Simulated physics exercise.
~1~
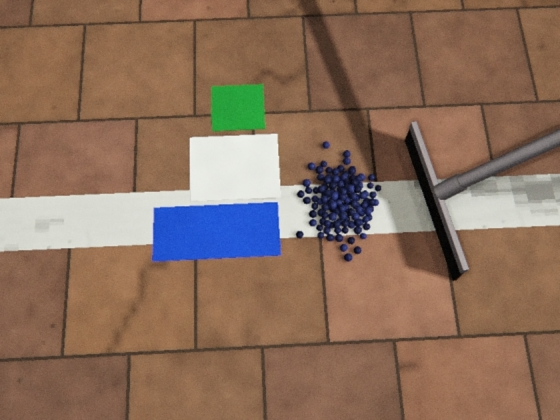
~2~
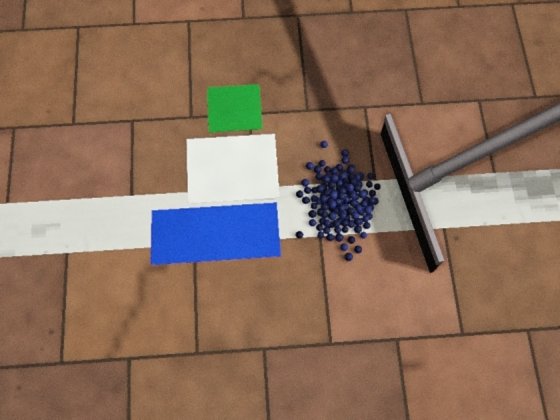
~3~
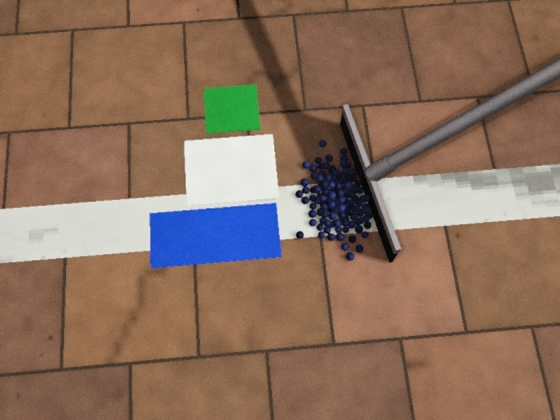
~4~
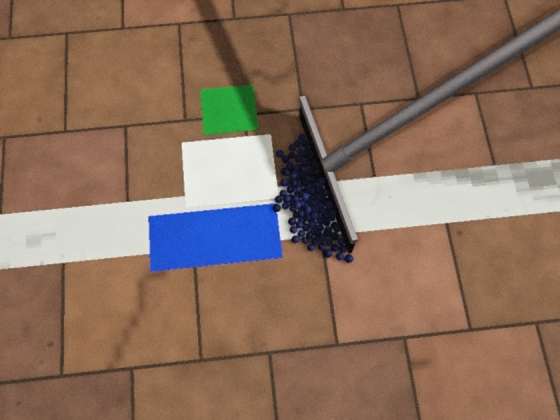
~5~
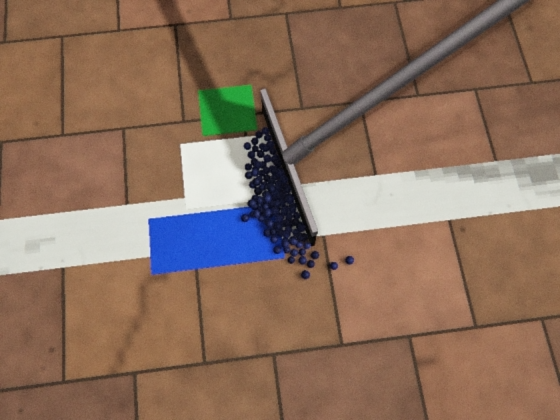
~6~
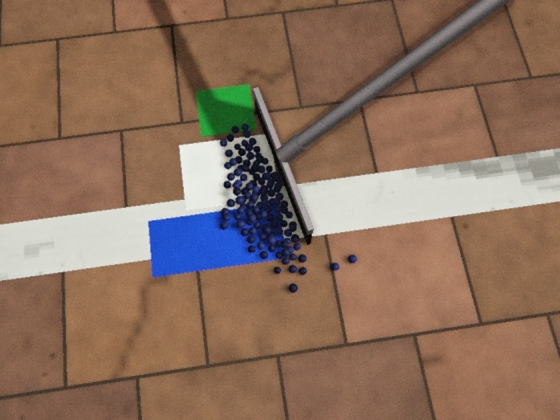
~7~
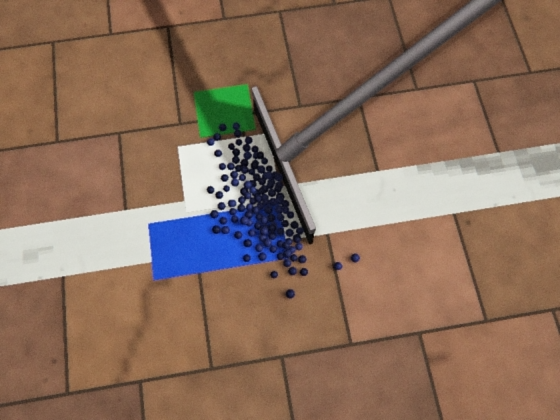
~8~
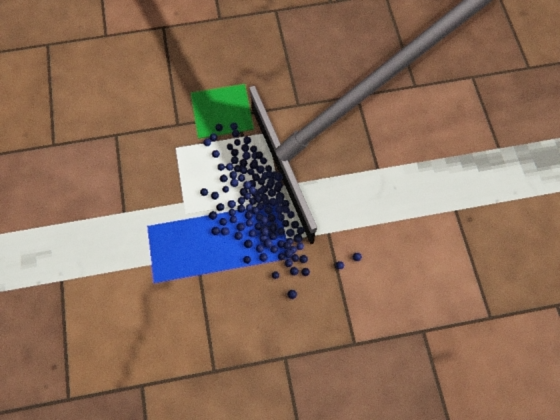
The clip shows a squeegee pushing a cluster of small dark blue balls leftwards across a tiled floor onto blue and white sheets beside a green one, then stopping, with the balls spread mostly over the blue and white areas and some on the tiles.
